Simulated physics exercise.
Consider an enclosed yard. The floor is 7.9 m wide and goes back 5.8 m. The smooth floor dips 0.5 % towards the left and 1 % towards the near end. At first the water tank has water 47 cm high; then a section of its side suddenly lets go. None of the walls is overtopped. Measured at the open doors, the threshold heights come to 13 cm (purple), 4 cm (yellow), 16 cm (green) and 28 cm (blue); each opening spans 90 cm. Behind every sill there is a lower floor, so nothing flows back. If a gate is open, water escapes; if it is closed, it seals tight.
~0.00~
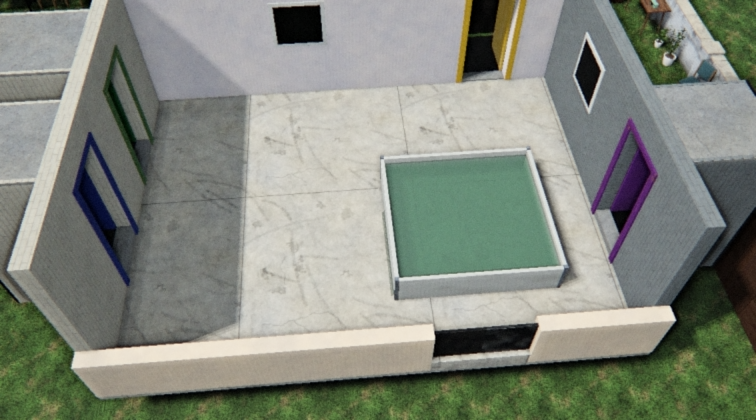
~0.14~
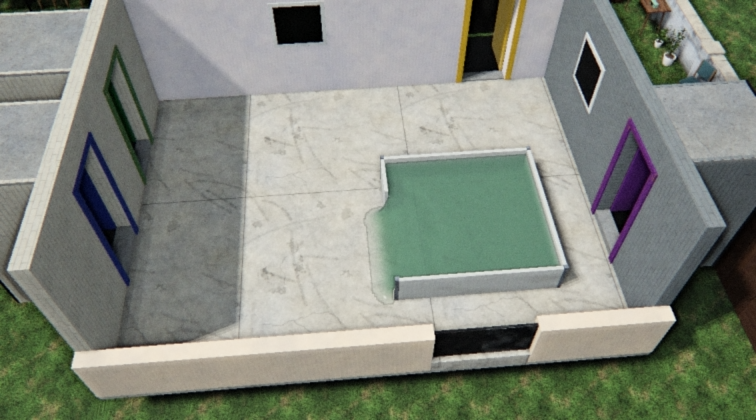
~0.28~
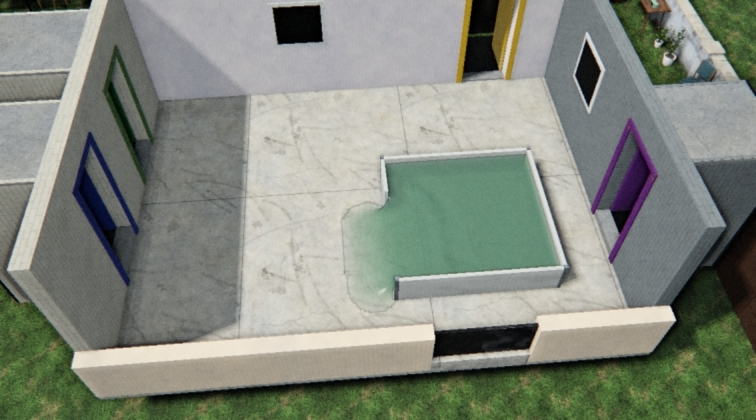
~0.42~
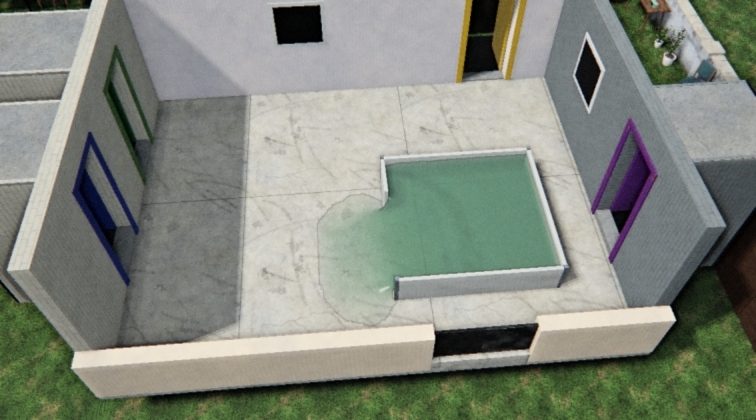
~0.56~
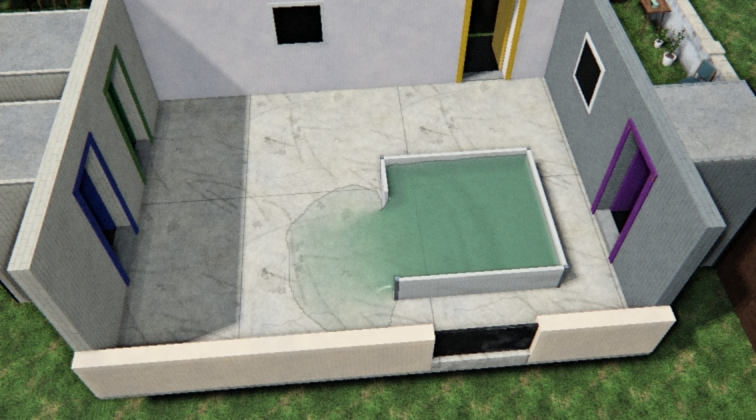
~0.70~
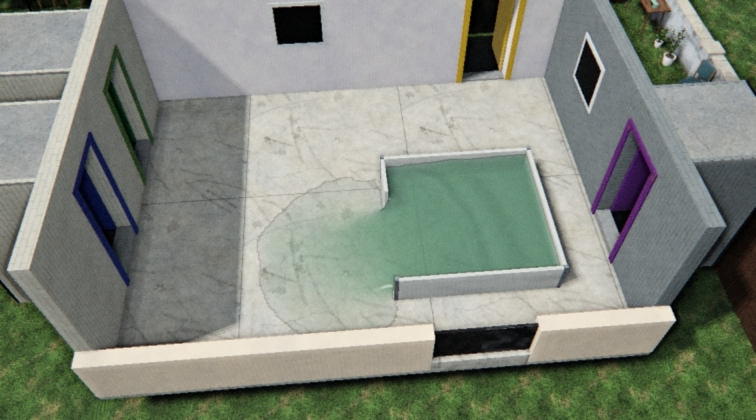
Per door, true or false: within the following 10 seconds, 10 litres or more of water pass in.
Purple door: False. Yellow door: False. Green door: False. Blue door: False.
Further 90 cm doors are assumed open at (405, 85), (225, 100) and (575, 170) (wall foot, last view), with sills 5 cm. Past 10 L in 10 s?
Taking them in order, the first gets too little, the second enough and the third too little.
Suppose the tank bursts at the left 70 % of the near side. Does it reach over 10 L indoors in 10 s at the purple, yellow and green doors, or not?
Purple: Within the limit; yellow: Exceeding the limit; green: Within the limit.
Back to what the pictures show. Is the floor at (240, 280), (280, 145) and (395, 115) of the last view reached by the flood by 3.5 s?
Listed in turn: Swamped / spared so far / spared so far.
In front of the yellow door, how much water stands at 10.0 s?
Depth: Approx. 2.5 cm.
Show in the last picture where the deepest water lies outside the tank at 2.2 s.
Pixel (113, 374), about.
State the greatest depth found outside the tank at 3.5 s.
Max depth: About 34 centimetres.
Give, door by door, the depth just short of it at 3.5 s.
In cm: Purple 0, yellow 0, green 11, blue 25.
After 1.4 s water covers 30 % of the floor and is deepest (28 cm) near (385, 279); purple door not reached, yellow door not reached, green door not reached, blue door not reached.
After 2.2 s water covers 35 % of the floor and is deepest (49 cm) near (113, 374); purple door not reached, yellow door not reached, green door not reached, blue door 20 cm at the sill, 0 L in.
After 3.5 s water covers 45 % of the floor and is deepest (34 cm) near (179, 335); purple door not reached, yellow door not reached, green door 11 cm at the sill, 0 L in, blue door 25 cm at the sill, 0 L in.
After 6.0 s water covers 55 % of the floor and is deepest (20 cm) near (157, 116); purple door not reached, yellow door not reached, green door 10 cm at the sill, 0 L in, blue door 13 cm at the sill, 0 L in.
After 10.0 s water covers 95 % of the floor and is deepest (14 cm) near (141, 209); purple door not reached, yellow door 3 cm at the sill, 0 L in, green door 11 cm at the sill, 0 L in, blue door 11 cm at the sill, 0 L in.
